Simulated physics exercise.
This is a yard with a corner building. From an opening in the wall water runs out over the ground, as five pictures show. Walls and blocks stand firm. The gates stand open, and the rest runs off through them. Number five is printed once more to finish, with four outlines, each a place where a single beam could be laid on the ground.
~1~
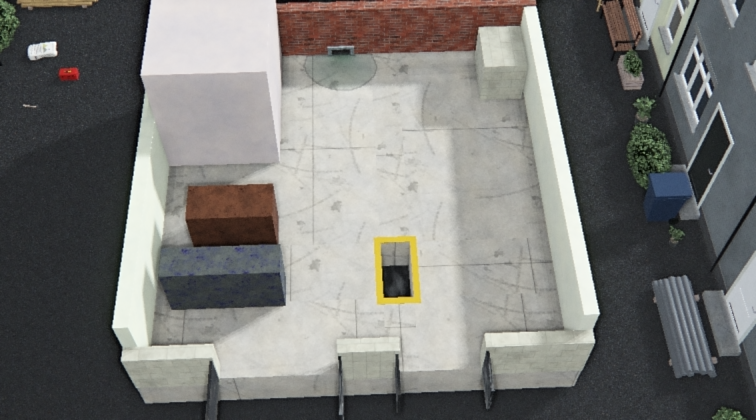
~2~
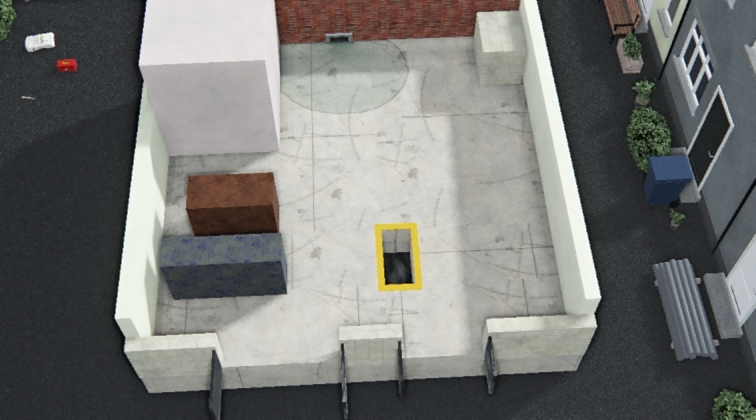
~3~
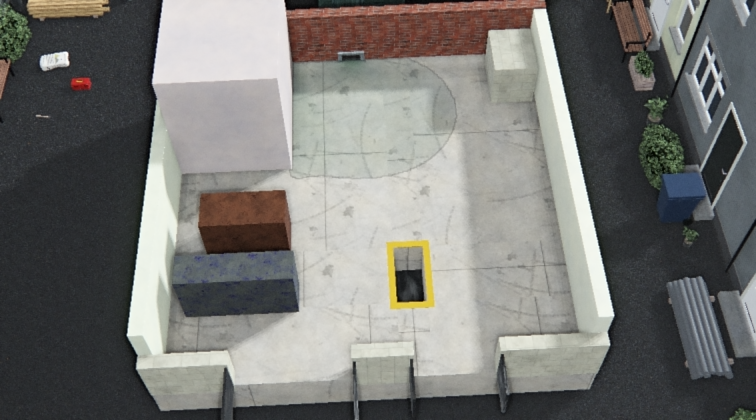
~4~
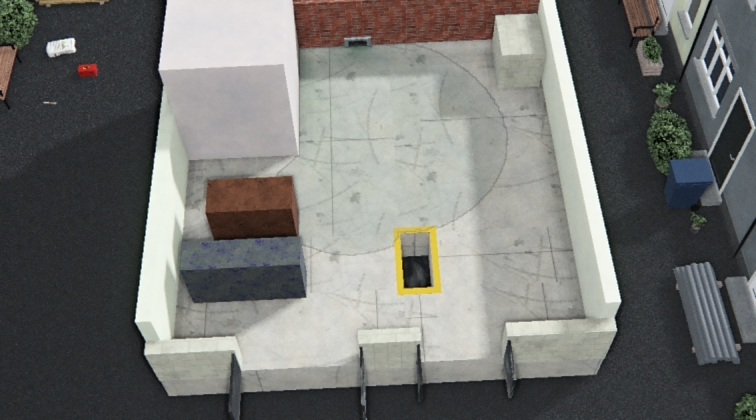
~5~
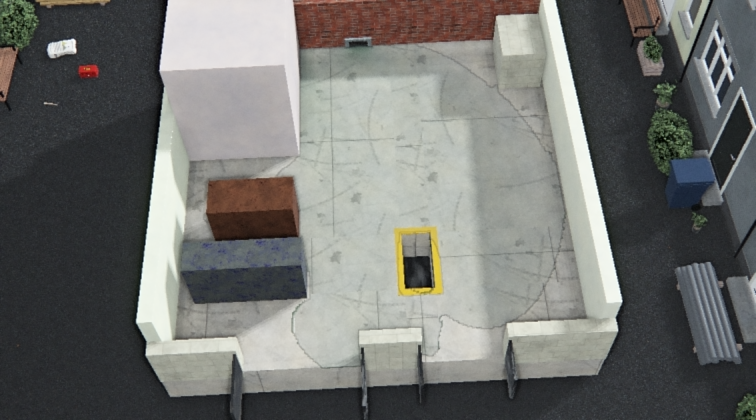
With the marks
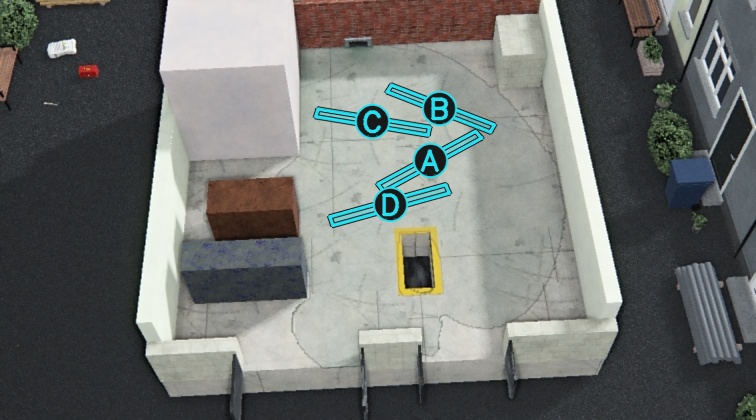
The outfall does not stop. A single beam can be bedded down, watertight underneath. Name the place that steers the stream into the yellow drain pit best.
Position B.
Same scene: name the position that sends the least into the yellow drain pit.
D it is.
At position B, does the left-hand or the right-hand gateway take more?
More leaves on the right.
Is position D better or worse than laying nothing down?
It is worse.
In cyan, A from (380, 187) to (478, 134); B from (389, 88) to (492, 128); C from (316, 112) to (428, 131); D from (331, 221) to (447, 188).
With A, about 10 % of the stream goes into the yellow drain pit, about 89 % out by the gates.
With B, about 23 % of the stream goes into the yellow drain pit, about 77 % out by the gates.
With C, about 11 % of the stream goes into the yellow drain pit, about 88 % out by the gates.
With D, about 3 % of the stream goes into the yellow drain pit, about 97 % out by the gates.
